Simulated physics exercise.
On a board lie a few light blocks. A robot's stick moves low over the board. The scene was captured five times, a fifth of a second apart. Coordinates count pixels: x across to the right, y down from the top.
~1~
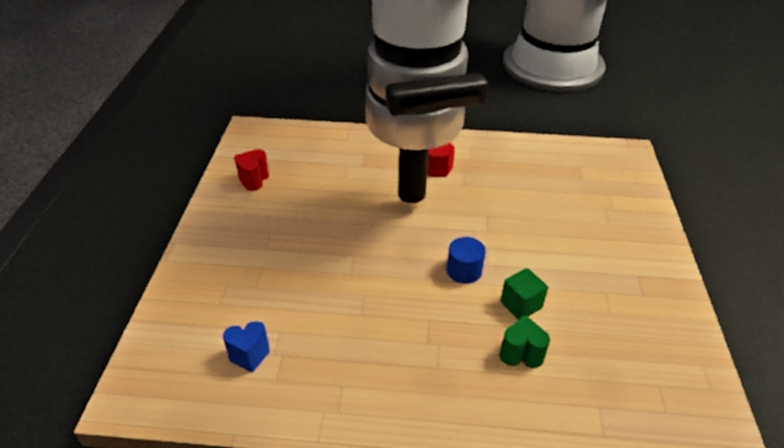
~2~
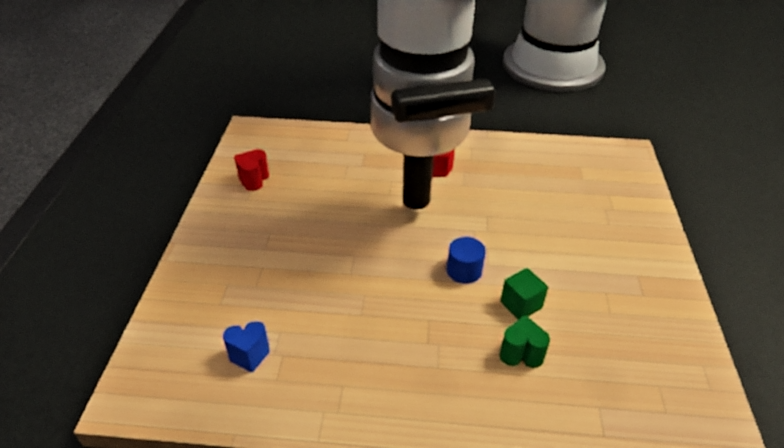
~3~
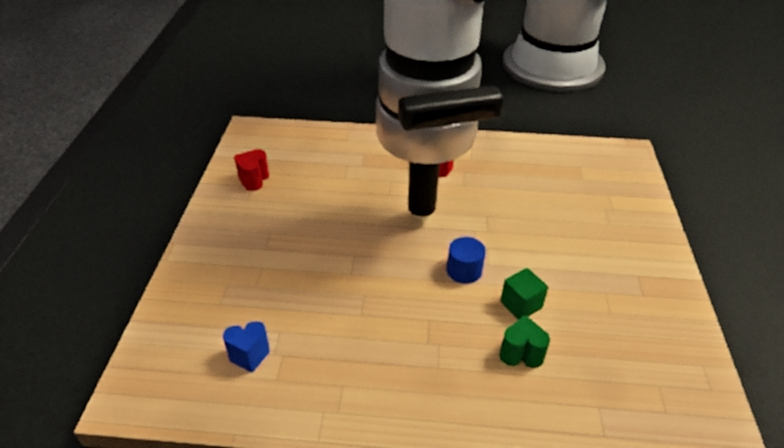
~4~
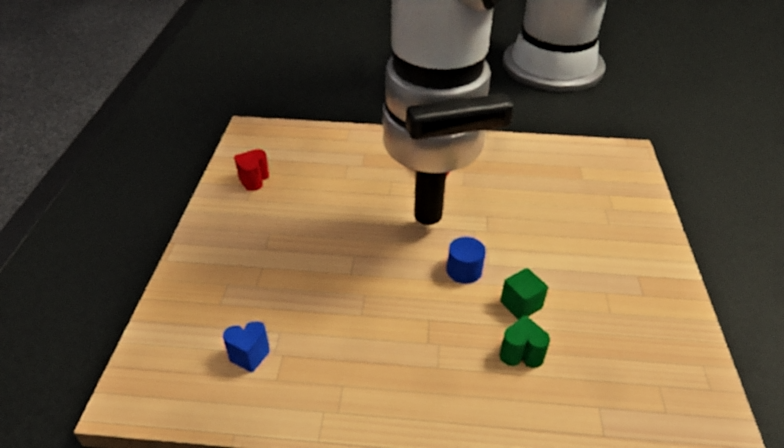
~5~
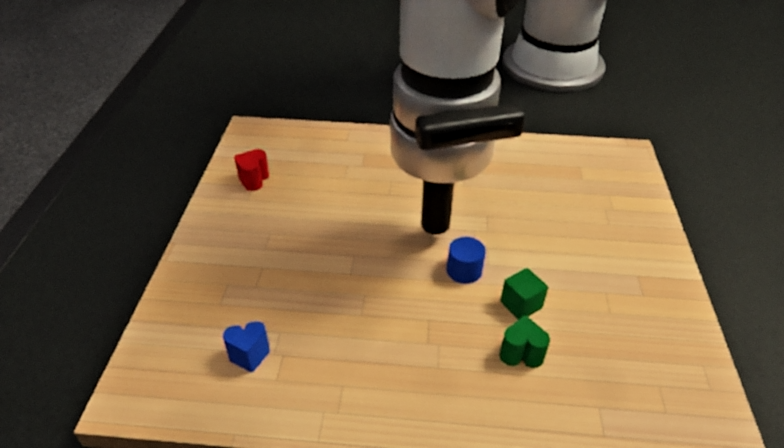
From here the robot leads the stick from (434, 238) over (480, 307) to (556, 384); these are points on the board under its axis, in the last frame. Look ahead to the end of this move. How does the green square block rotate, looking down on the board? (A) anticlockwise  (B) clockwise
My answer is option A.
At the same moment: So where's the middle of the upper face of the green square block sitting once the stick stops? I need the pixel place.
Its top middle is near (563, 297).
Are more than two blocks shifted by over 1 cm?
Going by the path, yes.
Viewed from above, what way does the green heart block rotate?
I'd predict that, seen from above, the green heart block rotates clockwise.
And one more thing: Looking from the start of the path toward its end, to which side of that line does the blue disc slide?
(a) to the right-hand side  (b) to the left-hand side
I'll go with b - to the left-hand side.
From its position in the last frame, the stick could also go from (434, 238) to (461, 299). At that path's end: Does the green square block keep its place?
I believe not.
The first path, step by step. One third of the way, stick at (466, 270); blue disc at (496, 279); green square block at (533, 287), turned 25° anticlockwise.
Two thirds of the way, stick at (503, 321); blue disc at (544, 320); green square block at (561, 297), turned 100° anticlockwise; green heart block at (545, 351), turned 55° clockwise.
At the end, stick at (560, 372); blue disc at (583, 337); green square block at (563, 297), turned 105° anticlockwise; green heart block at (593, 398), turned 70° clockwise.
